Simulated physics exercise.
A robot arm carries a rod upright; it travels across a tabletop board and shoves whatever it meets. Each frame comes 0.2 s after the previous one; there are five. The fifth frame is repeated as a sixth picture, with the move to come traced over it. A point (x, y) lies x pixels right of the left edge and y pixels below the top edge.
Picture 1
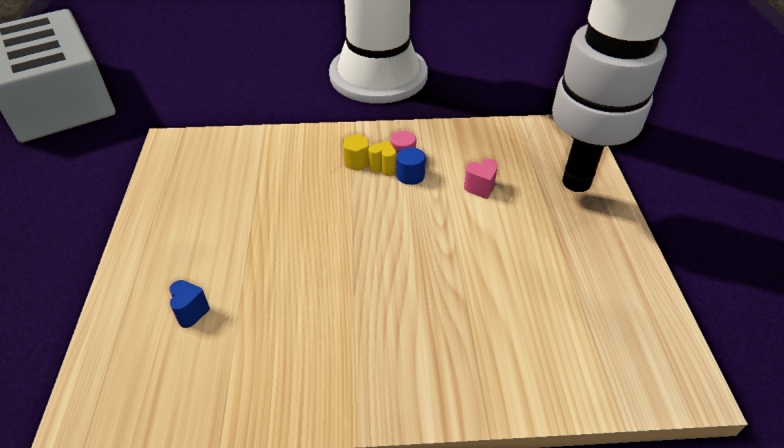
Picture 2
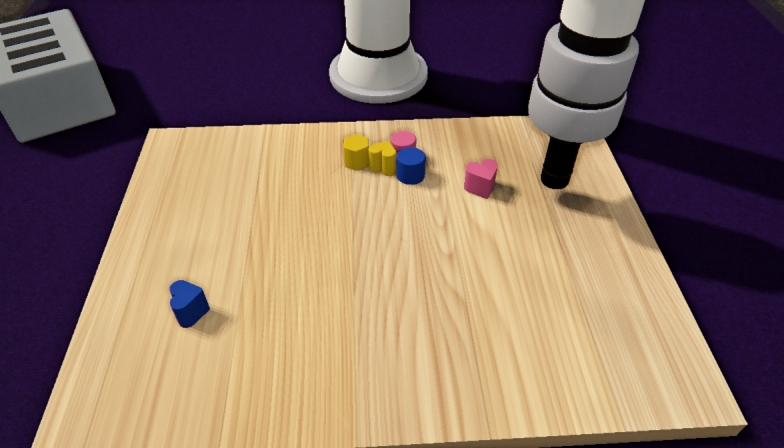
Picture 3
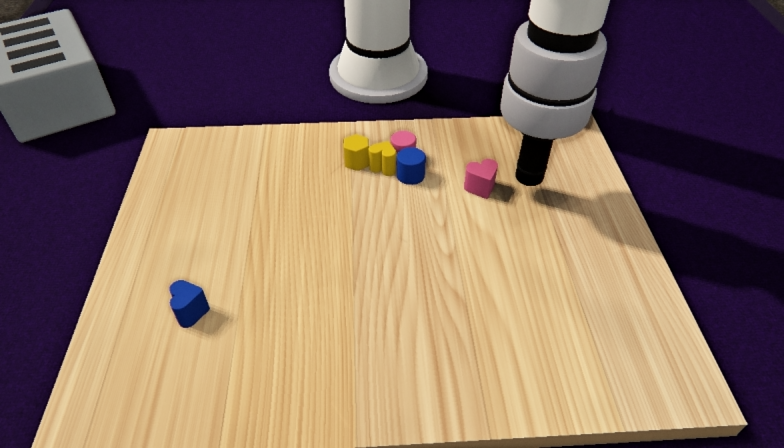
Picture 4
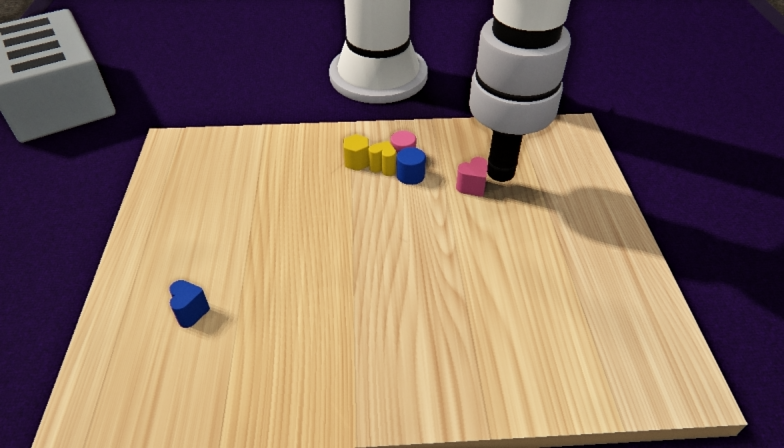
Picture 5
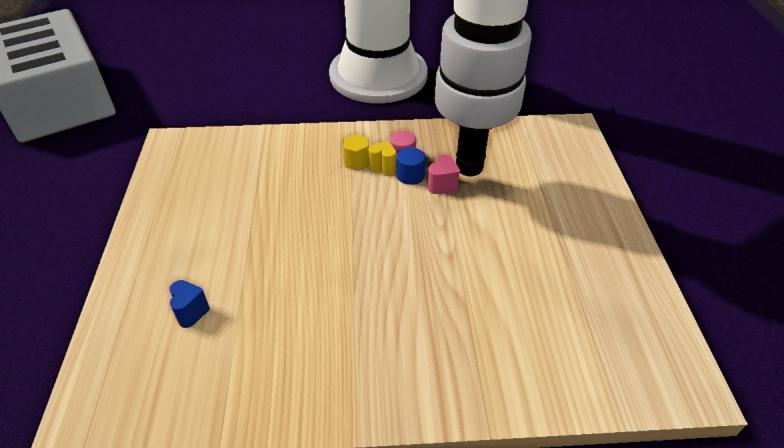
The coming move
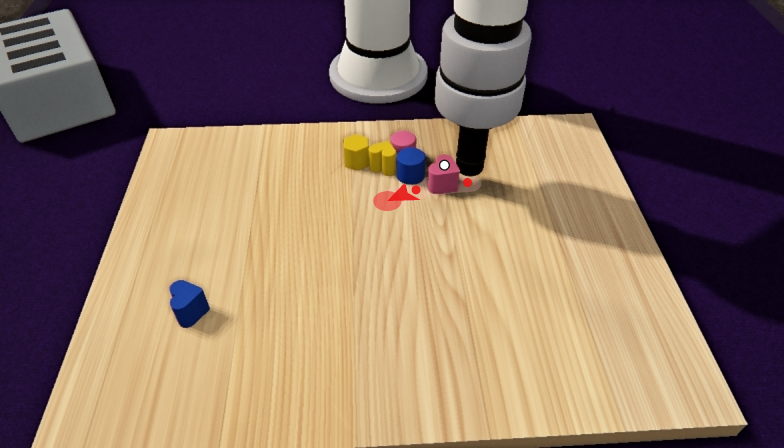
Robot arm moving left across a wooden board, its black rod pushing a pink heart-shaped block closer to a blue round block.
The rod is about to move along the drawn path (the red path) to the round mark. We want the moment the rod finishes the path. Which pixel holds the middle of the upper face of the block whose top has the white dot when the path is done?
The centre of its top face lies at (360, 185).
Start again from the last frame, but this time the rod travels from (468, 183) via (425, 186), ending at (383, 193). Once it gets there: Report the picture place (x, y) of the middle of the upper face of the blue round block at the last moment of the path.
Just about (379, 154).
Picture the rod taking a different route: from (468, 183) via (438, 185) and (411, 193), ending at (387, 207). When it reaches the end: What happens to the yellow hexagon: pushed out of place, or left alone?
It does get moved.
Path on the board, from (468, 183) by way of (439, 185) and (413, 191) to (387, 201); the dot is on the pink heart-shaped block.
The first path, step by step. One third of the way, rod at (439, 171); yellow hexagon at (346, 139); yellow heart-shaped block at (373, 144); blue round block at (398, 154); pink heart-shaped block at (414, 169).
Two thirds of the way, rod at (412, 177); yellow hexagon at (341, 138); yellow heart-shaped block at (368, 141), turned 15° anticlockwise; blue round block at (387, 155); pink heart-shaped block at (387, 176).
At the end, rod at (387, 187); yellow hexagon at (341, 138); yellow heart-shaped block at (368, 141), turned 15° anticlockwise; pink round block in place; blue round block at (387, 155); pink heart-shaped block at (360, 185), turned 15° clockwise.
